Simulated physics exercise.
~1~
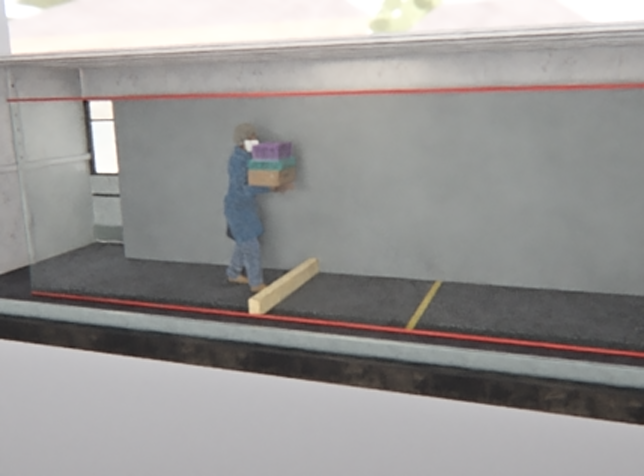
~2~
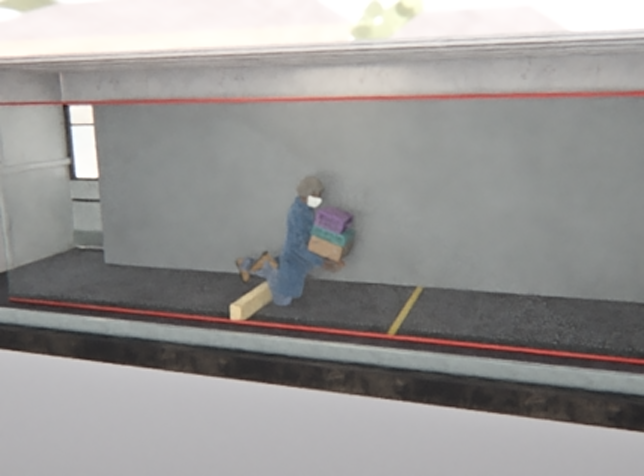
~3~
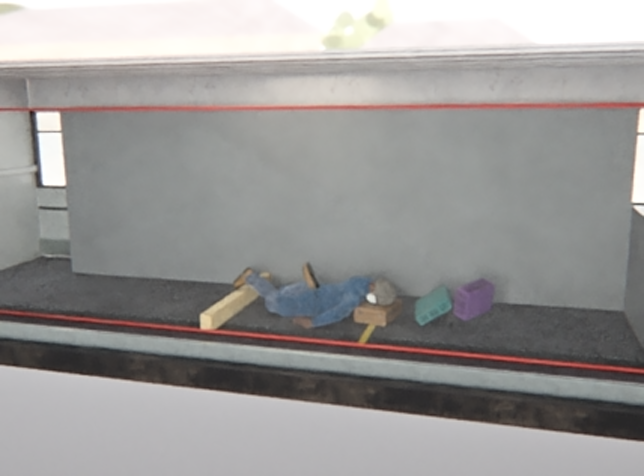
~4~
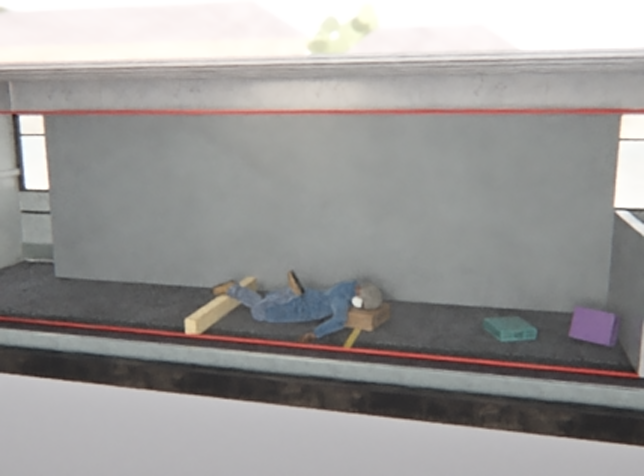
A person in blue clothes and a brown cap carries a stack of boxes, purple on top, teal in the middle and brown below, inside a grey rail car seen from the side through its open length. A pale wooden beam lies across the dark floor at their feet, with a yellow line to its right. The person pitches forward to the right over the beam, still holding the tilting stack, and lands face down. The boxes spill ahead, the teal and purple ones tumbling past the line. Finally the person lies still, head against the brown box near the line, with teal farther right and purple farthest.
